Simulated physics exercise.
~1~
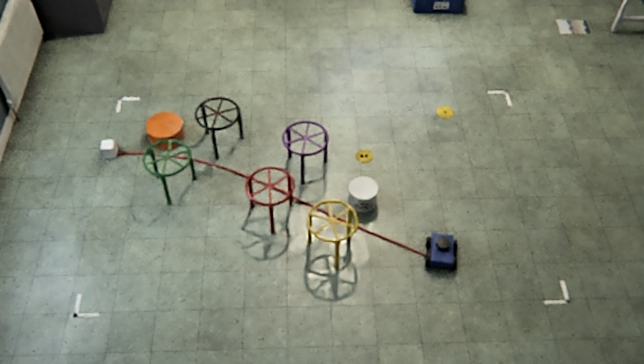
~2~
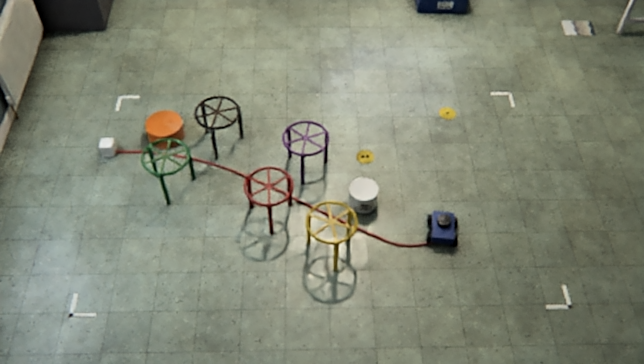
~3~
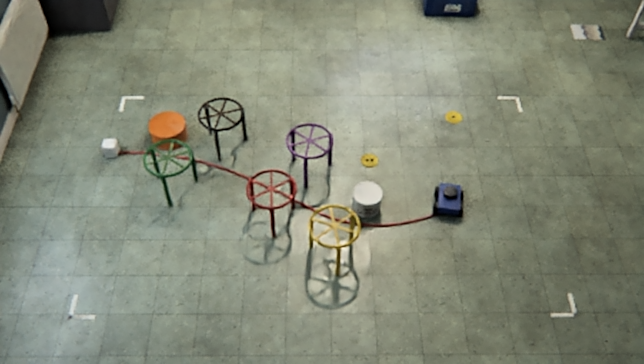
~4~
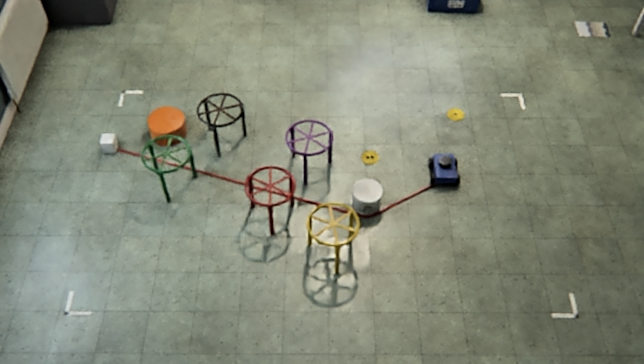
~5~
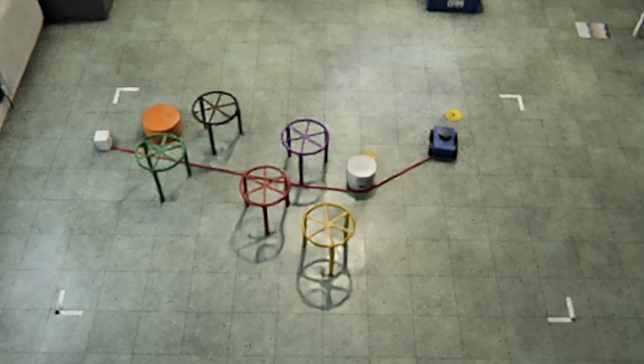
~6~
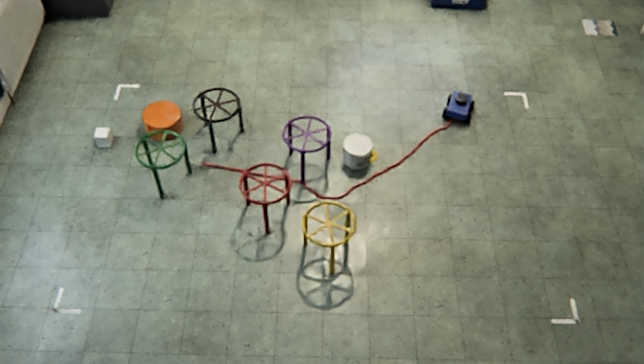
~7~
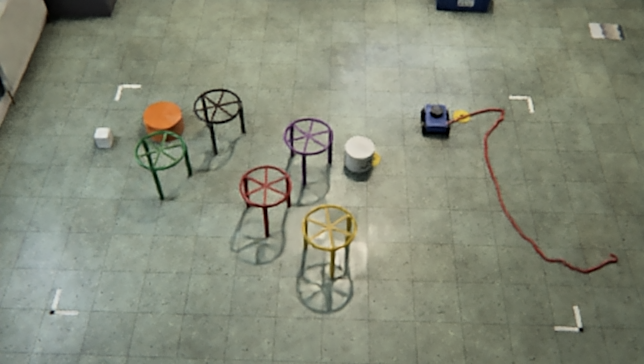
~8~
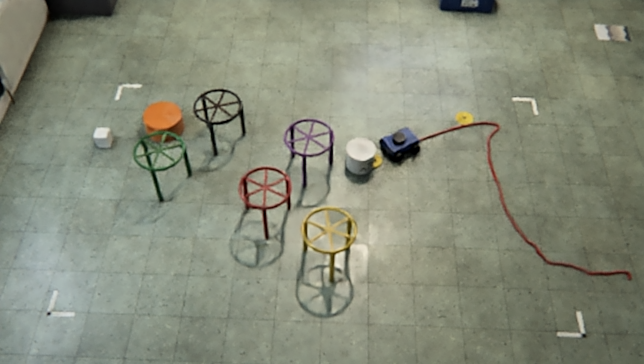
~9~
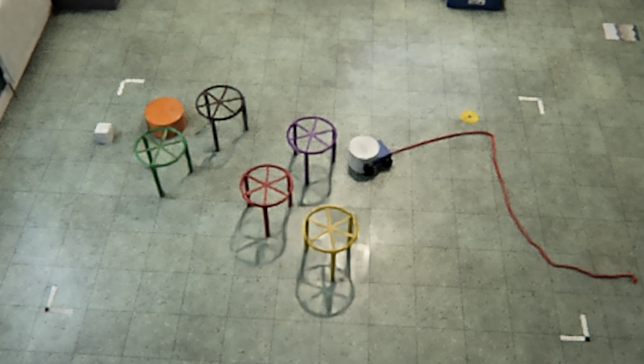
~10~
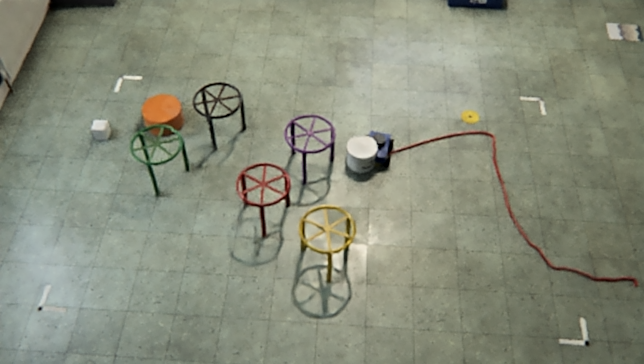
A blue cart drags a red cord that shifts the white bucket, then stops beside it.
